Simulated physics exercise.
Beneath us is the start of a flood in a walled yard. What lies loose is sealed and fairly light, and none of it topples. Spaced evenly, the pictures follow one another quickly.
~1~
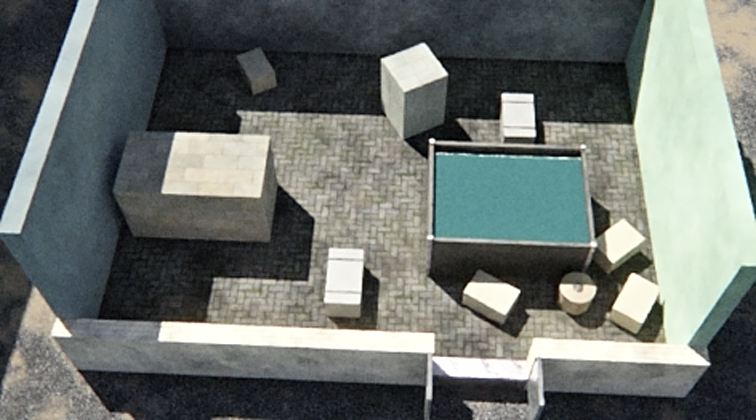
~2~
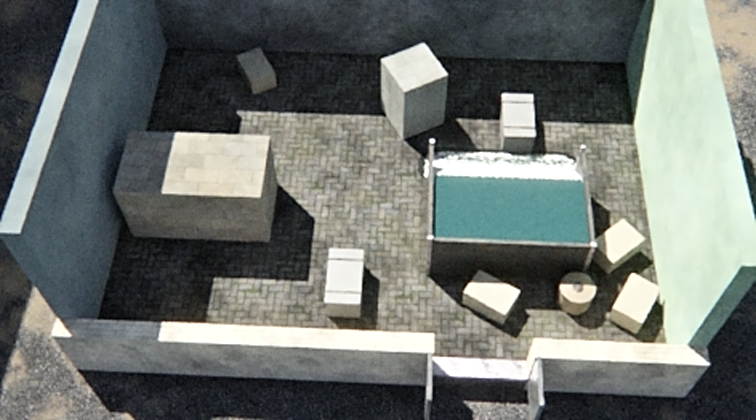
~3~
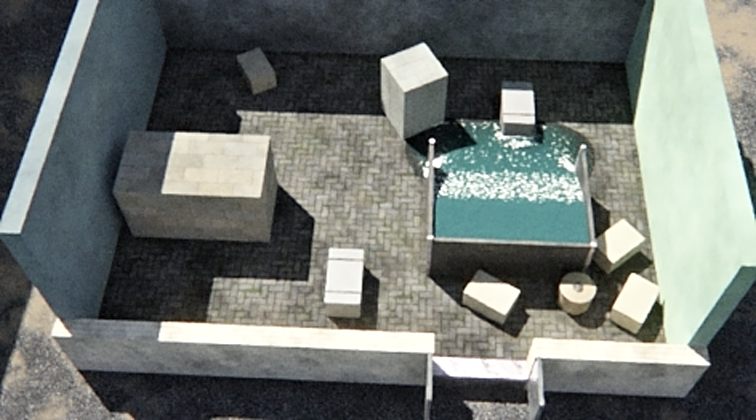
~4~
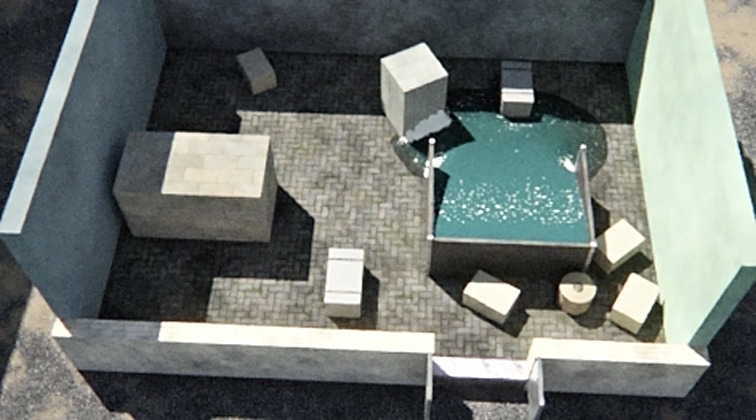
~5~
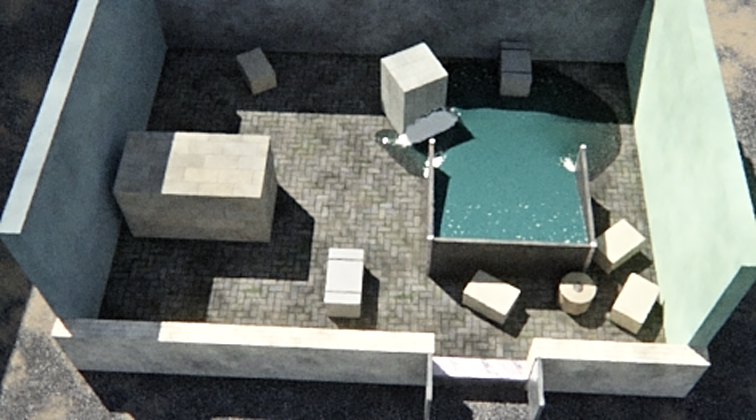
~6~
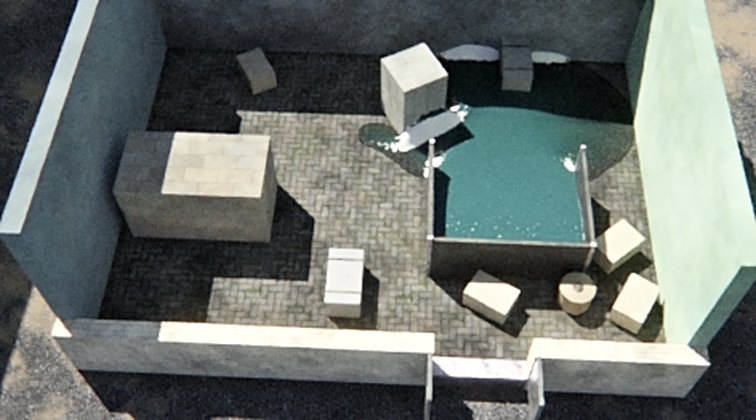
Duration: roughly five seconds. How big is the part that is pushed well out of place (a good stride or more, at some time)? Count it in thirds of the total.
Within the middle band.
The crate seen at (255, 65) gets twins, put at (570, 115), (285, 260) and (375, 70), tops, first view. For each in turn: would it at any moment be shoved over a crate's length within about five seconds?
Copy by copy, in order: Relocated, largely stays, relocated.
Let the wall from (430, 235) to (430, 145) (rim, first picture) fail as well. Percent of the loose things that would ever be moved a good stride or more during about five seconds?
Estimate: Some 20 per cent.
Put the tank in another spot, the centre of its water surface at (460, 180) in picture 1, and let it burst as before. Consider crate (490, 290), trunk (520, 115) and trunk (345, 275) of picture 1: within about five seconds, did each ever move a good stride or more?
Well, in order they come out as stayed within it, moved that far and stayed within it.
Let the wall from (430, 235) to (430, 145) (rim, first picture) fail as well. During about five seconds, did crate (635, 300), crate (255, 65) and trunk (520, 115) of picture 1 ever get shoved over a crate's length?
Lab note - in sequence: Did not travel far; travelled far enough; did not travel far.
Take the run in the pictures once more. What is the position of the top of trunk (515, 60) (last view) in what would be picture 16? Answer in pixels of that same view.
Estimated position: Around (562, 55).
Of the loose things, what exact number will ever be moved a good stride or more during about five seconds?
Result - 5.
A moment on, 1 of 8 are well off their spots; 1 afloat.
Next, 1 of 8 are well off their spots; 1 afloat.
Later, 3 of 8 are well off their spots; 2 afloat.
In the end, 5 of 8 are well off their spots, and 5 have been at some point; 3 afloat.
